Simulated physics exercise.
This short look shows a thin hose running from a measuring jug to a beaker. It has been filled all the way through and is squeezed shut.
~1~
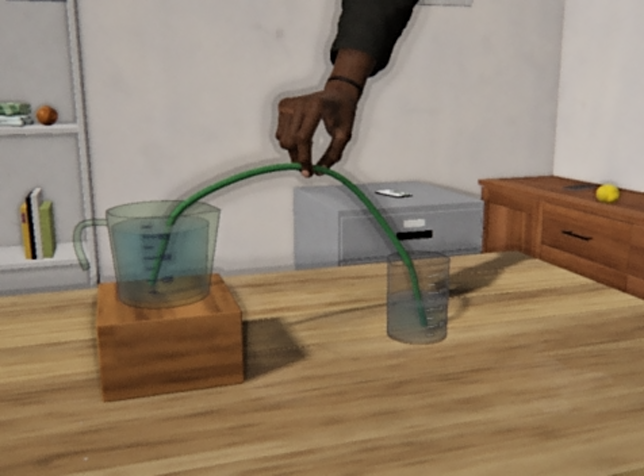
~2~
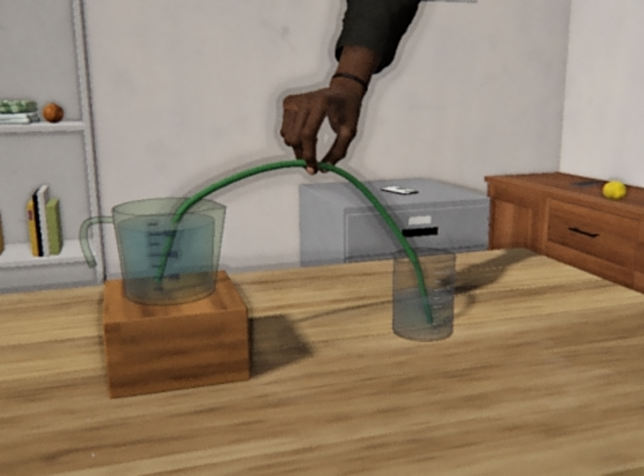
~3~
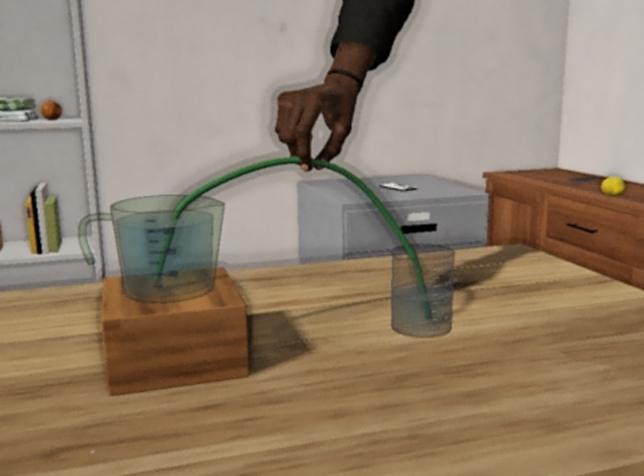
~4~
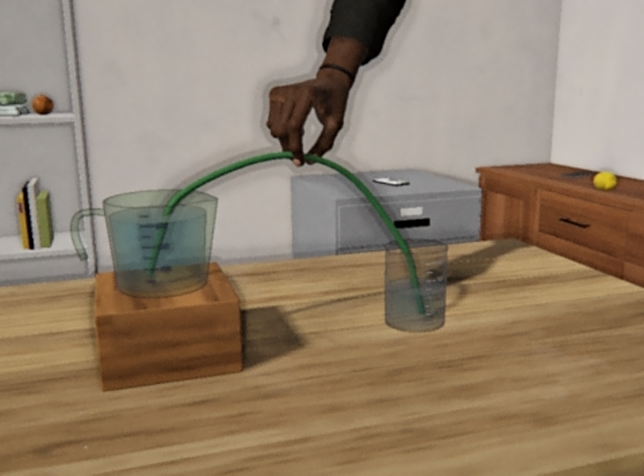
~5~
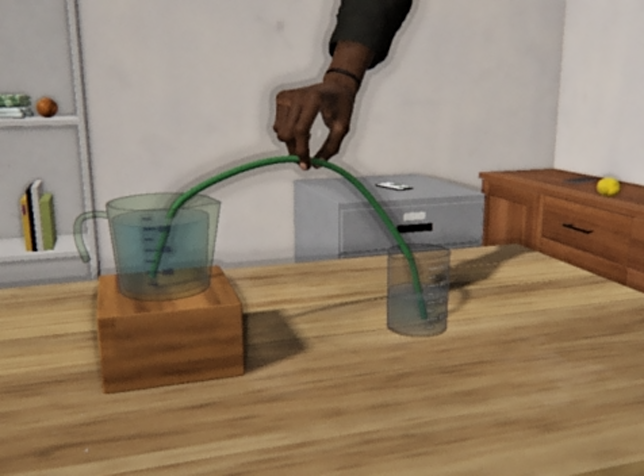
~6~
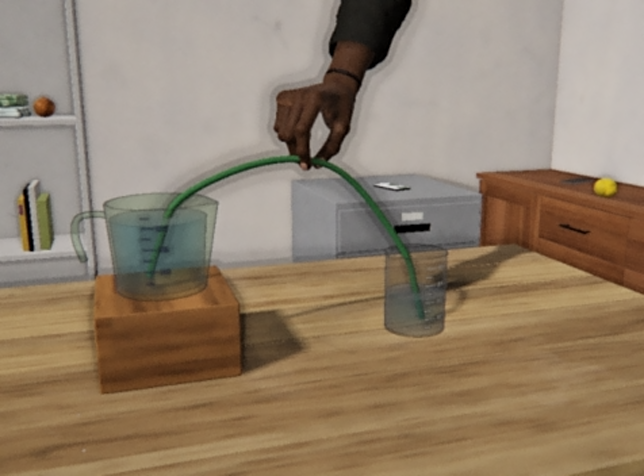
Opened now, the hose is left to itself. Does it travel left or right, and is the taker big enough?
Lab note: Water transfer direction toward right; receiving vessel spills excess.
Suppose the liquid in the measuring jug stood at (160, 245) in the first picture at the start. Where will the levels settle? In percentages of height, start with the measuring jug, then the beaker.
About 15 and 100 per cent.
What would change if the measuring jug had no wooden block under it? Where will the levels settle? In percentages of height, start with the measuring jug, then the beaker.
They end up near 70 and 65 in a hundred of their heights, in that order.
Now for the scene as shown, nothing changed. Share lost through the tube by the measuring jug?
I'd put it close to 85 per cent.
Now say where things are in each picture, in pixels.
In the first frame, the hose is pinched; measuring jug (162, 249) about three quarters full, up on the wooden block; beaker (418, 295) about half full, on the top itself.
The second frame shows nothing flows; measuring jug about three quarters full, surface at (167, 222); beaker about half full, surface at (423, 296).
The third frame shows fingers on the hose; measuring jug (167, 244) about three quarters full; beaker (422, 288) about half full.
The fourth frame shows still shut; measuring jug about three quarters full, surface at (158, 215); beaker about half full, surface at (415, 287).
In the fifth frame, the hose is pinched; measuring jug (163, 242) about three quarters full, up on the wooden block; beaker (418, 288) about half full, on the top itself.
The sixth frame shows nothing flows; measuring jug about three quarters full, surface at (159, 218); beaker about half full, surface at (415, 292).
Soon after, the measuring jug is about two thirds full; the beaker is about three quarters full.
Later, the measuring jug is about a quarter full; the beaker is full to the brim; some has gone over the lower rim.
In the end, the measuring jug is nearly empty; the beaker is full to the brim; some has gone over the lower rim; the two surfaces are level.
